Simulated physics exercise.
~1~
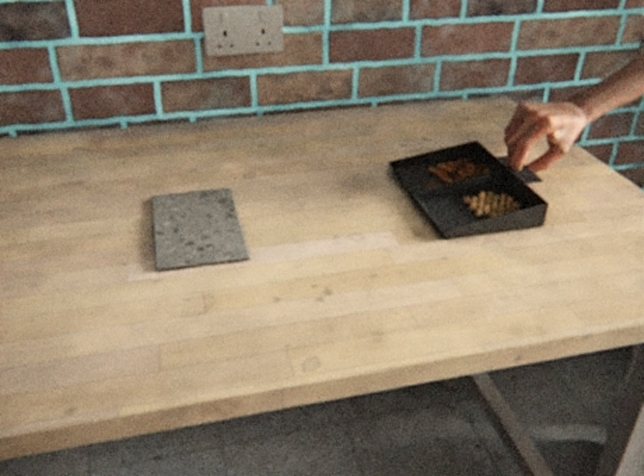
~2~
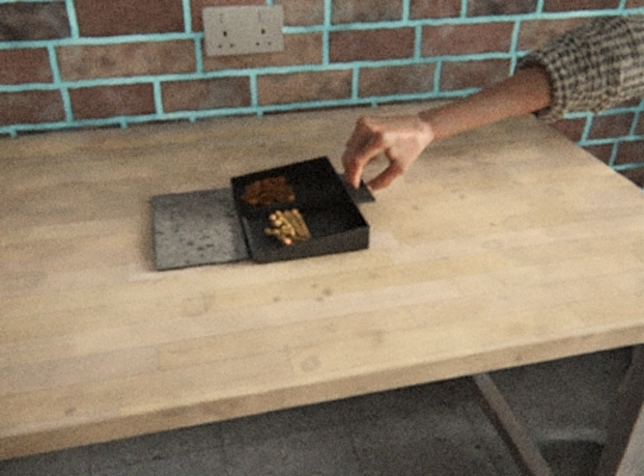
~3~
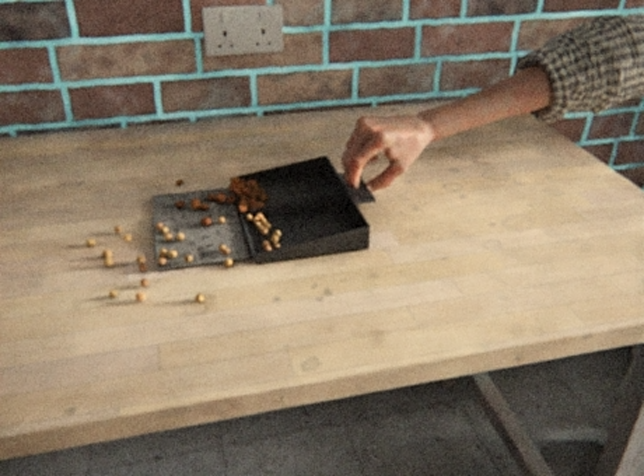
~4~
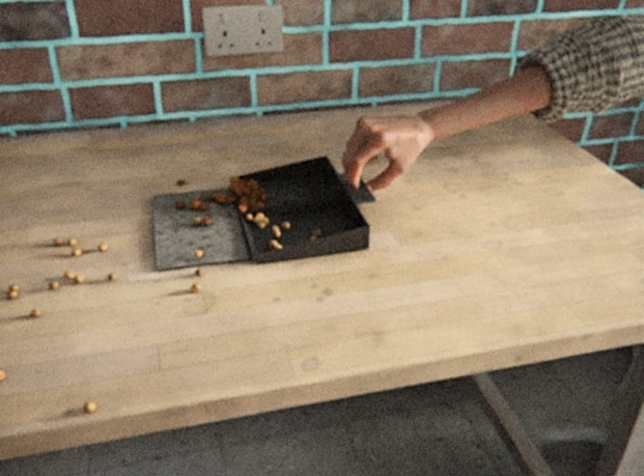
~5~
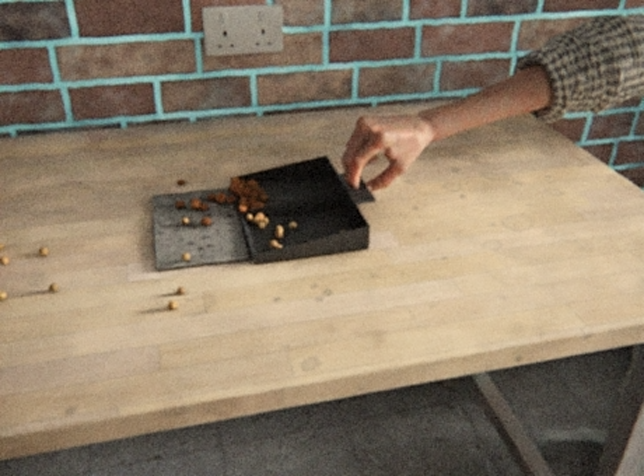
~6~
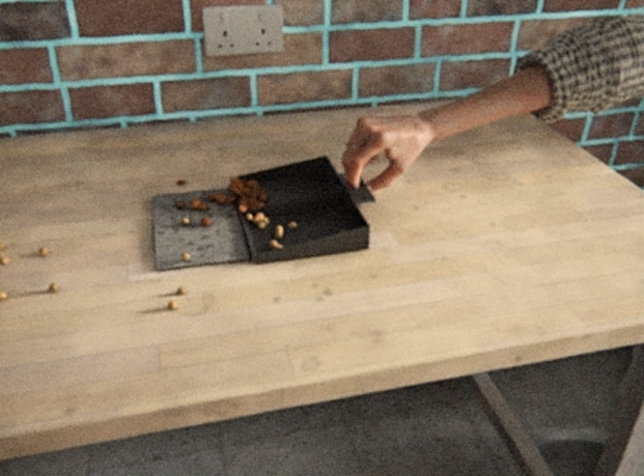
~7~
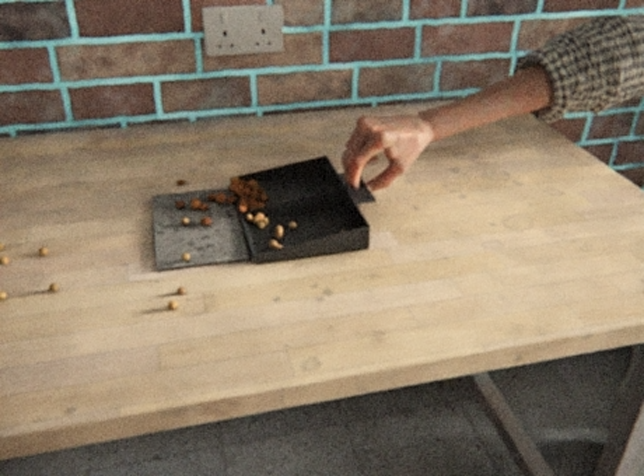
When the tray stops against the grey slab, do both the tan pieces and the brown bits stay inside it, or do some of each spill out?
Some of each spill out. Many of the tan round pieces scatter over the slab and table, and a smaller share of the brown bits goes over the edge while the rest stay in the tray.
A black divided tray slid left across a wooden table, pushed by a hand, and stopped against a flat grey slab. Tan round pieces and darker brown bits spilled over its low front edge, and some tan ones rolled farther left, while others stayed inside.
